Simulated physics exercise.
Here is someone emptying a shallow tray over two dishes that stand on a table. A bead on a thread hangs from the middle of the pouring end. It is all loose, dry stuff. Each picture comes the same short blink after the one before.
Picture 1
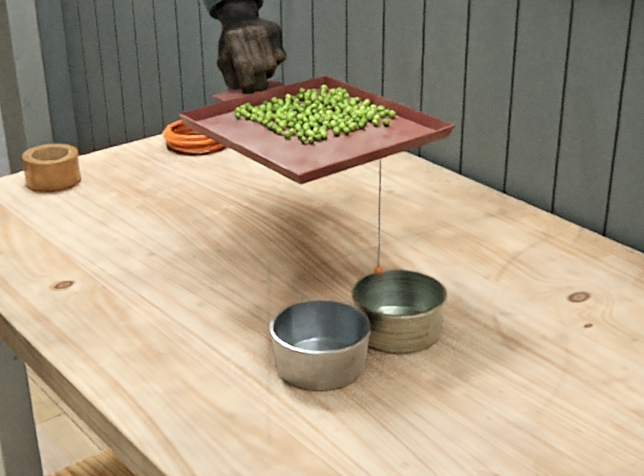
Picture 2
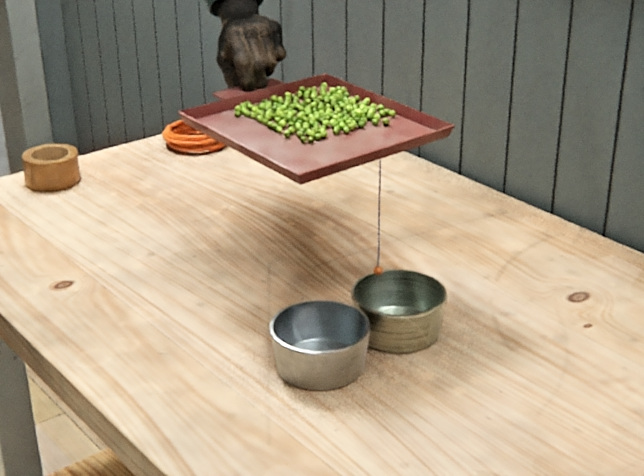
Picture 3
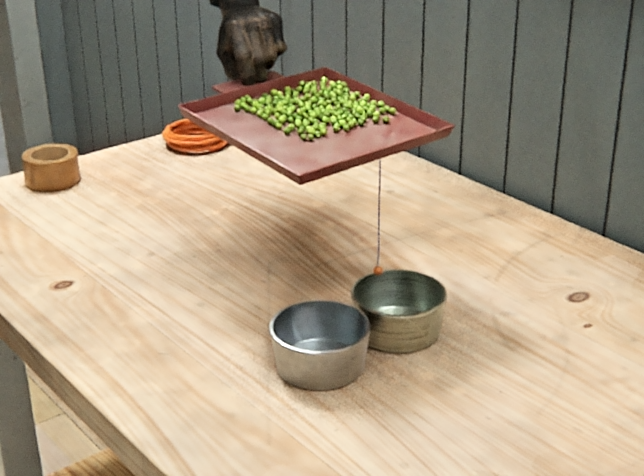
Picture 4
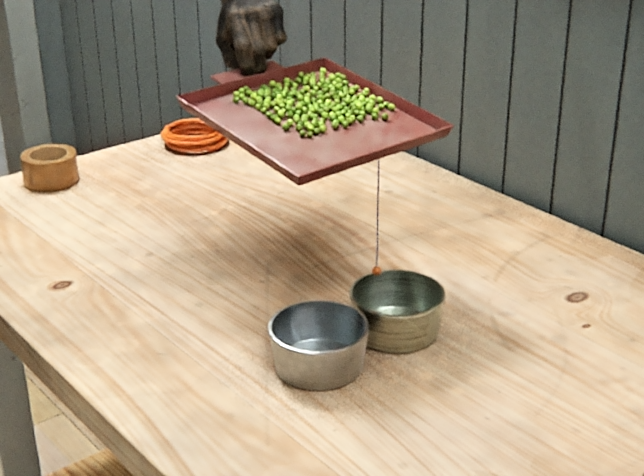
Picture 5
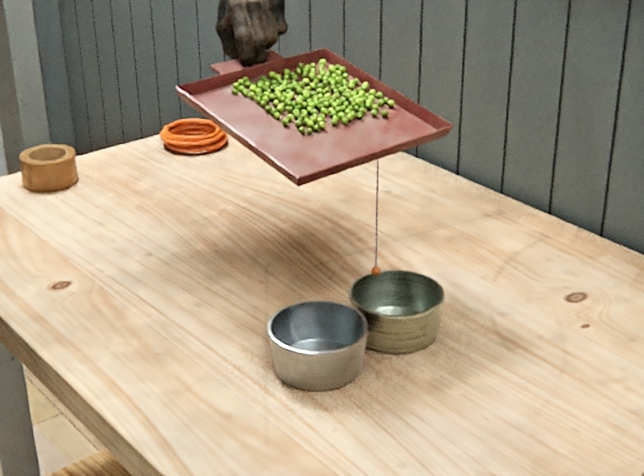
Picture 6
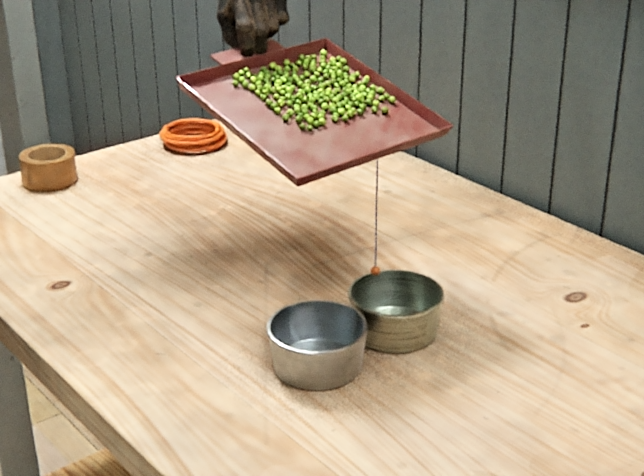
To begin with, a dark hand holds a shallow reddish tray of green peas almost level above two metal dishes on a wooden table, a bead hanging on a thread from its front edge. The hand then slowly raises the back of the tray, tilting it slightly, while the peas stay heaped together.
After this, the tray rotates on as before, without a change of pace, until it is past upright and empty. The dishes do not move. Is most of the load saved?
Caught overall: Over half.
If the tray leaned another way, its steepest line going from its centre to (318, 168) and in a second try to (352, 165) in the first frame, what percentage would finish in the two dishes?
In turn 80 and 90 in a hundred.
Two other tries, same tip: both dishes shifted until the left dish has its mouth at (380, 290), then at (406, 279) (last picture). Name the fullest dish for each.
In turn: Left; the left-hand dish.
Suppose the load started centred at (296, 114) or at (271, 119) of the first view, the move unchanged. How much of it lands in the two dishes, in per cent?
The first gives 80 %, the second 90 %.
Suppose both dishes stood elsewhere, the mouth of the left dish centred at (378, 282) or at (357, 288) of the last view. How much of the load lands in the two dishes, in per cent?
First some 20, then 20 per cent.
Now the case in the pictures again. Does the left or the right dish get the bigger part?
It is the right-hand dish.
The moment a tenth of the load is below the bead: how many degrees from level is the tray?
Roughly 85°.
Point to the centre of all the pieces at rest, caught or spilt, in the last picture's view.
Close to (398, 332).
Just after the last frame, tray tipped steeply; almost all on the tray; just a few in the left dish; just a few in the right dish; just a few outside both; just a few in the air.
A moment on, tray tipped right over; roughly half on the tray; just a few in the left dish; about a tenth in the right dish; just a few outside both; roughly a third in the air.
Further on, tray tipped past a quarter turn; roughly a quarter in the left dish; roughly half in the right dish; roughly a quarter outside both.
When it is over, tray tipped past a quarter turn; roughly a quarter in the left dish; roughly half in the right dish; roughly a quarter outside both.
